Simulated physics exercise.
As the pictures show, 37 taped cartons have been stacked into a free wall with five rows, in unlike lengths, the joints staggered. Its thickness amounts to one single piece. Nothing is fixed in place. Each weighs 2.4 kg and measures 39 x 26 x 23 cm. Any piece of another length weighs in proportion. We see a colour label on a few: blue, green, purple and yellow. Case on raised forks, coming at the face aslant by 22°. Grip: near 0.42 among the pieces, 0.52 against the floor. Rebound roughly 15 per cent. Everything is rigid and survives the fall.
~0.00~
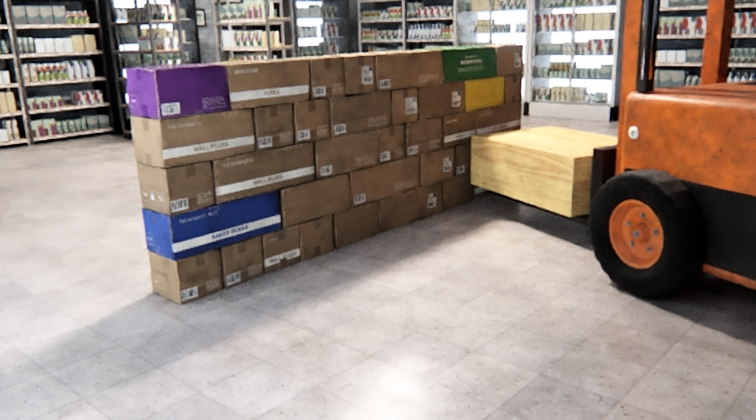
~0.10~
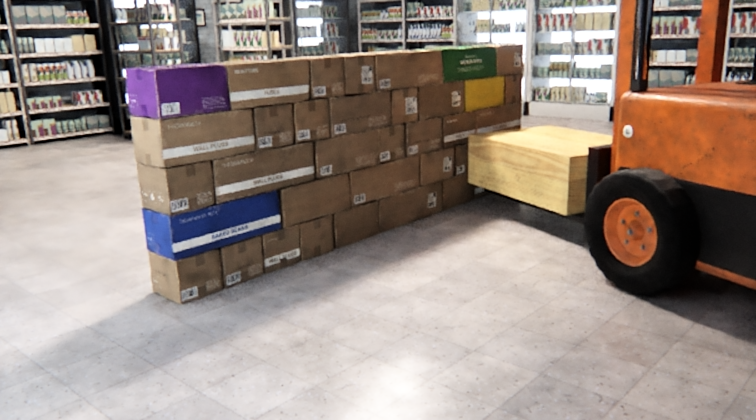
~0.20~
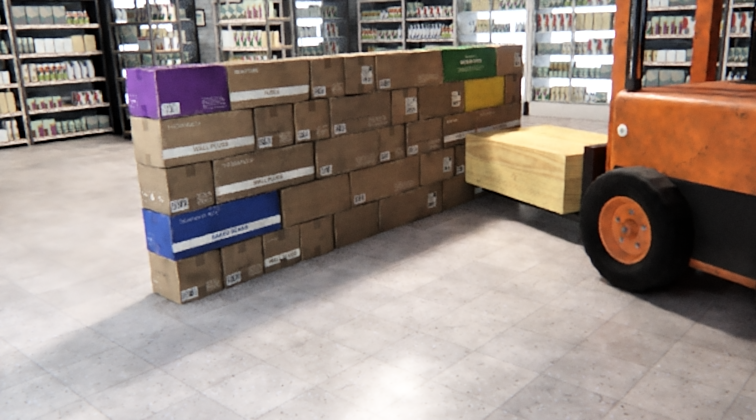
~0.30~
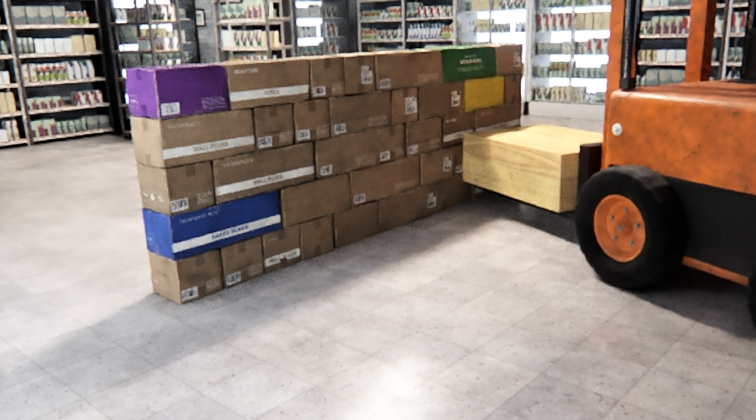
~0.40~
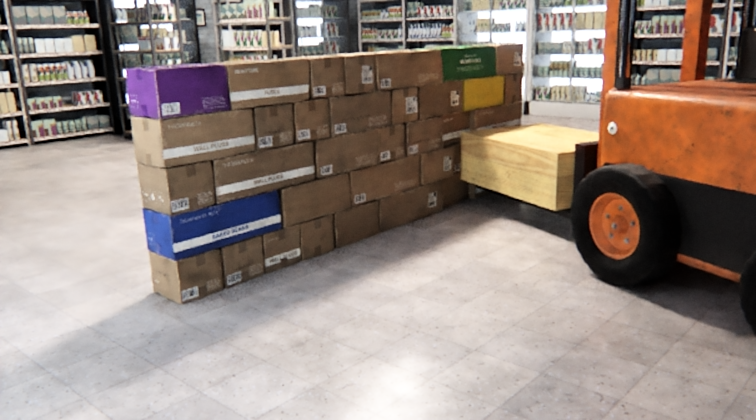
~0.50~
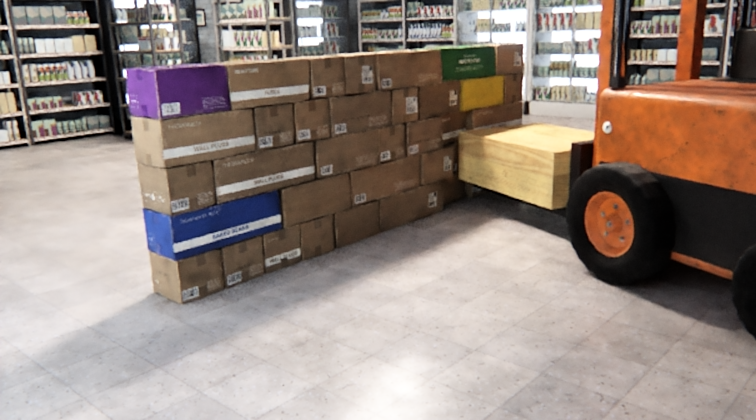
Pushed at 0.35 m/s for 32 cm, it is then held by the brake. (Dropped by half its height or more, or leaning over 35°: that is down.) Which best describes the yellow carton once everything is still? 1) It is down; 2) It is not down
It is not down (2).
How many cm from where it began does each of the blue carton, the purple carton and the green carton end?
From start to finish: Blue 0, purple 0, green 10 centimetres.
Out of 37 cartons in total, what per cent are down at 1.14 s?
0 per cent.
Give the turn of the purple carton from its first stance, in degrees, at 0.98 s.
Roughly 0 degrees.
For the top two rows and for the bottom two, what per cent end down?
The top part comes to 0 per cent, the bottom part to 0 per cent.
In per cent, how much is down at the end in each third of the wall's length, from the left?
0, 0 and 0 per cent, from left to right.
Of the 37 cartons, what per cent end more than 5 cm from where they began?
I count 30 % as shifted.
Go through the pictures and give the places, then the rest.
In the first picture (pixels give the middle of a visible side), load (479, 157) 9 cm short of touching; yellow carton (486, 94); purple carton (194, 91); green carton (472, 64); none has stirred.
In the second picture, load (476, 156) 52 mm short of touching; yellow carton (486, 93).
In the third picture, load (473, 155) 17 mm short of touching; yellow carton (486, 93).
In the fourth picture, load (470, 154) 18 mm in; yellow carton (486, 93).
In the fifth picture, load (468, 153) 53 mm in; yellow carton (486, 93); movement in 3 of them.
In the sixth picture, load (466, 153) 9 cm in; yellow carton (485, 93); green carton (470, 63); purple carton (195, 91); movement in 5 of them.
After 0.58 s, none of the 37 cartons down, 8 disturbed; yellow carton 37 mm from its place; green carton 29 mm from its place.
After 0.76 s, none of the 37 cartons down, 11 disturbed; yellow carton 9 cm from its place; green carton 6 cm from its place.
After 0.98 s, none of the 37 cartons down, 13 disturbed; yellow carton 16 cm from its place; green carton 10 cm from its place.
After 1.14 s, none of the 37 cartons down, 13 disturbed; yellow carton 21 cm from its place; green carton 13 cm from its place.
In the end (2.0 s), none of the 37 cartons down, 13 disturbed; yellow carton 22 cm from its place; purple carton unmoved; green carton 14 cm from its place. From the last view, middles, yellow carton near (455, 90), purple carton near (179, 90).
